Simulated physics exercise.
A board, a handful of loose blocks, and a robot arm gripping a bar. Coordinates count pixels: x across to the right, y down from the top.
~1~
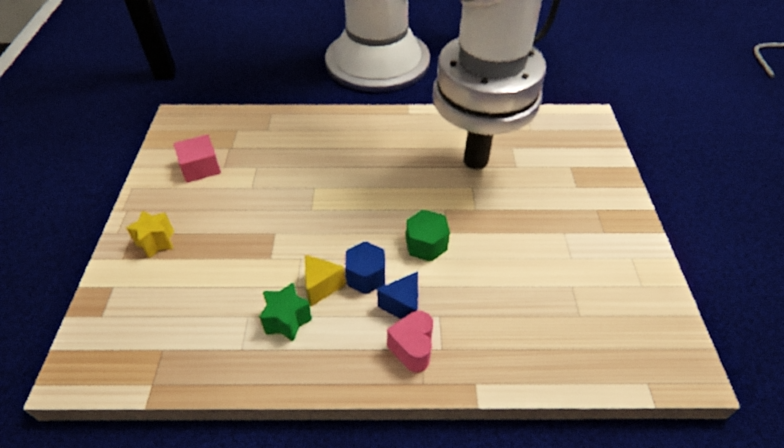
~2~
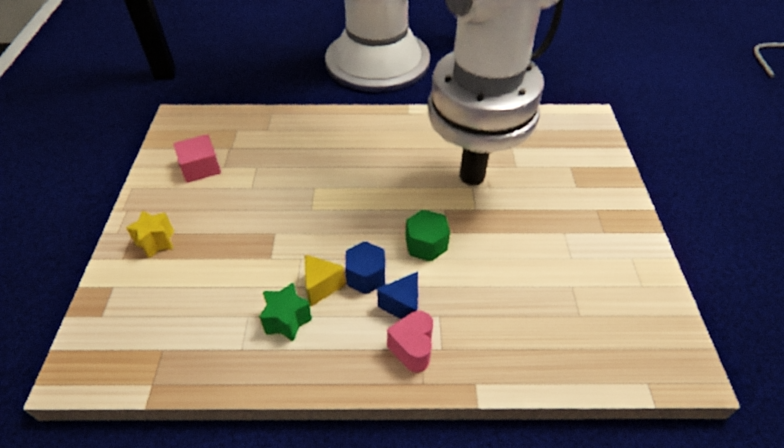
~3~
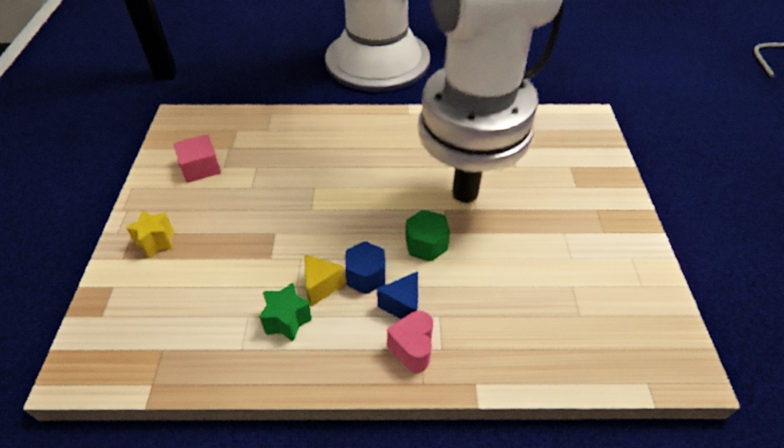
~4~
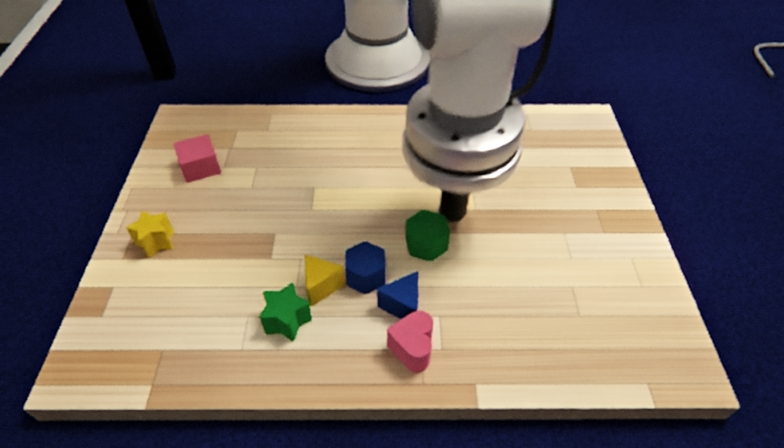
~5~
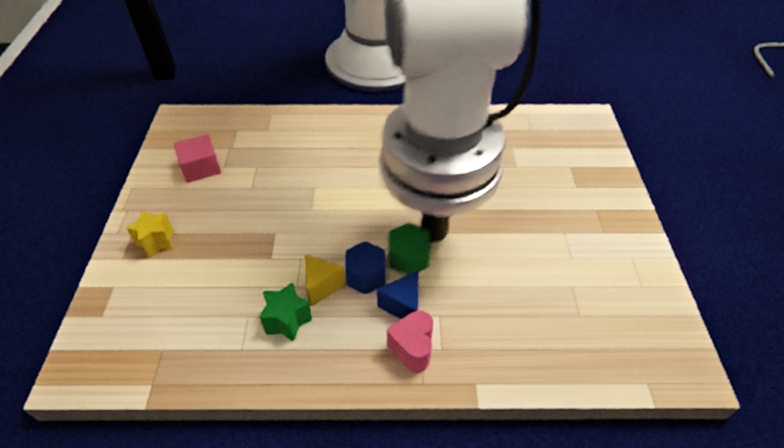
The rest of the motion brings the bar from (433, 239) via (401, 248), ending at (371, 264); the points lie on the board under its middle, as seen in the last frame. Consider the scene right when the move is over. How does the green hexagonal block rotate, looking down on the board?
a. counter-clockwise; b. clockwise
Correct choice: A.
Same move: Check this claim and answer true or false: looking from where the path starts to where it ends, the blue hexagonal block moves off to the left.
Answer: True.
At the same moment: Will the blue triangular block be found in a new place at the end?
In short: Yes.
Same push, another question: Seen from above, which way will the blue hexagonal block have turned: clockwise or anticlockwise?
Seen from overhead, it turns clockwise.
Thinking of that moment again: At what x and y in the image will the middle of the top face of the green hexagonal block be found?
At pixel (383, 274).
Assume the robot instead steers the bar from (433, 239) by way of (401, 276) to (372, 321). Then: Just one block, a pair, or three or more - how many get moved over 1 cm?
Once the path ends, three or more blocks will have shifted.
On the path given first. Halfway along, bar (400, 242); yellow triangular block (305, 273), turned 25° clockwise; blue hexagonal block (351, 274), turned 15° clockwise; green hexagonal block (391, 258), turned 25° anticlockwise.
At the end, bar (370, 258); yellow triangular block (304, 273), turned 30° clockwise; blue hexagonal block (341, 291), turned 45° clockwise; blue triangular block (410, 298), turned 10° anticlockwise; green hexagonal block (383, 274), turned 55° anticlockwise.
